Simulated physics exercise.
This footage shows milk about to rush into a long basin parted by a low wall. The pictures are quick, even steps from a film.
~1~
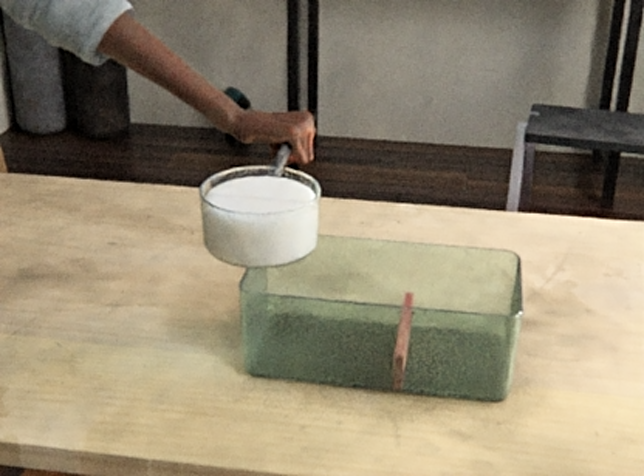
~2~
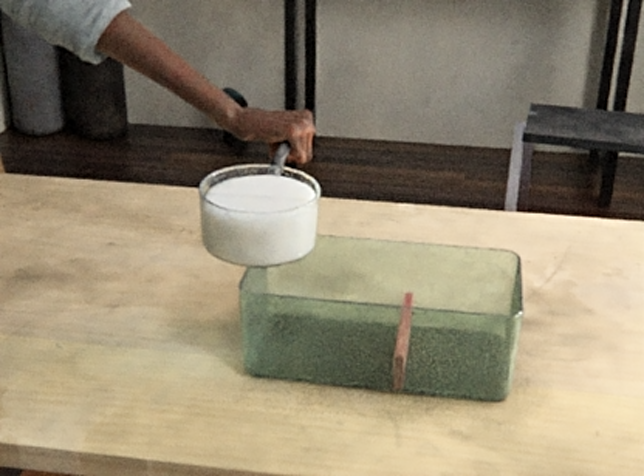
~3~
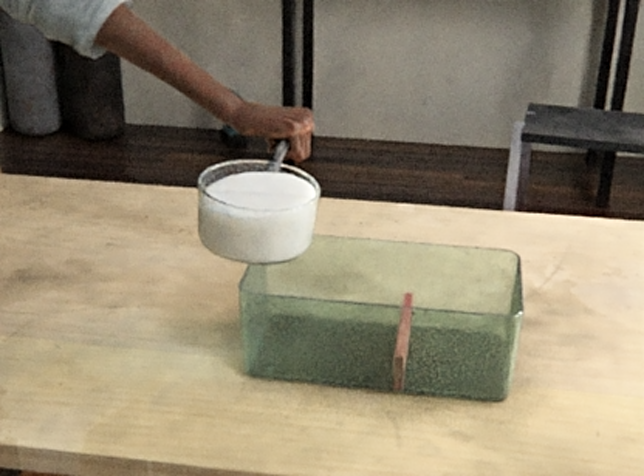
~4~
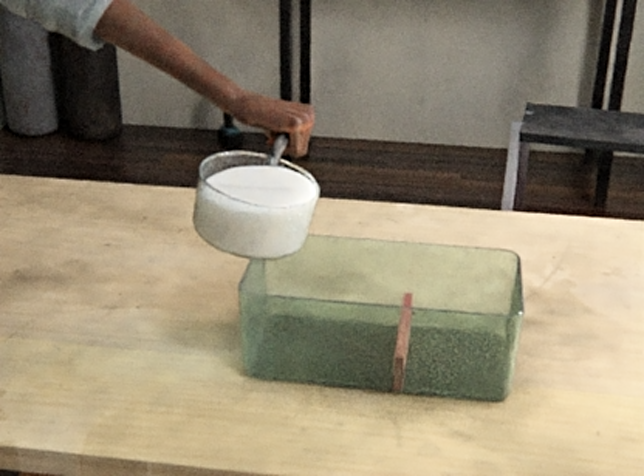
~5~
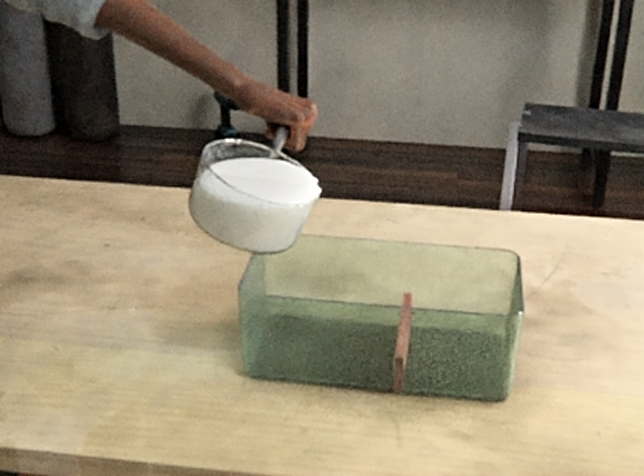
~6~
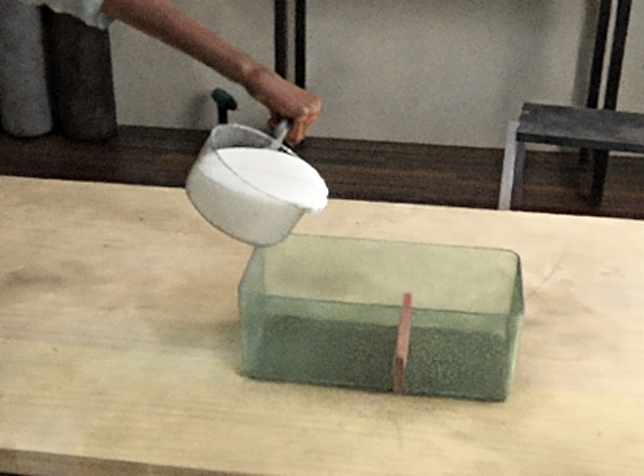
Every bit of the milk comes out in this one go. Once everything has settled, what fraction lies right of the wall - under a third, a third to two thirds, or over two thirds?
A third to two thirds lies right of the wall.
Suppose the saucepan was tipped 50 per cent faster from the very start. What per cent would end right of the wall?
50 per cent or thereabouts.
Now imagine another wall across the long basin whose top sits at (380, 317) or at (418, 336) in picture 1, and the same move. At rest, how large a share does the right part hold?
The first placement gives around 80 percent, the second 30 percent.
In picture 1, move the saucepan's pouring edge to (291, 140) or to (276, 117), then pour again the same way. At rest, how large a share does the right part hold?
Close to 40 in a hundred, then close to 25 in a hundred.
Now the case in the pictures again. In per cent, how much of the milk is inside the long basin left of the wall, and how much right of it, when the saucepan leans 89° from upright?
Left side around 20 per cent; right side around 0 per cent.
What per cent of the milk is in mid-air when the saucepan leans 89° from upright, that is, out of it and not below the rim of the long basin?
Roughly 45 per cent.
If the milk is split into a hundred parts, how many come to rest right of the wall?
Some 50 parts in a hundred.
A moment on, the saucepan is tipped on its side and 35 per cent is still to pour, 18 is left of the wall and 2 right of it.
Next, the saucepan is tipped right over and 4 per cent is still to pour, 27 is left of the wall and 59 right of it.
Then the saucepan is tipped right over and 0 per cent is still to pour, 44 is left of the wall and 52 right of it.
Later the saucepan is tipped right over and 0 per cent is still to pour, 46 is left of the wall and 52 right of it.
At rest 46 per cent lies left of the wall, 52 right of it and 2 outside.
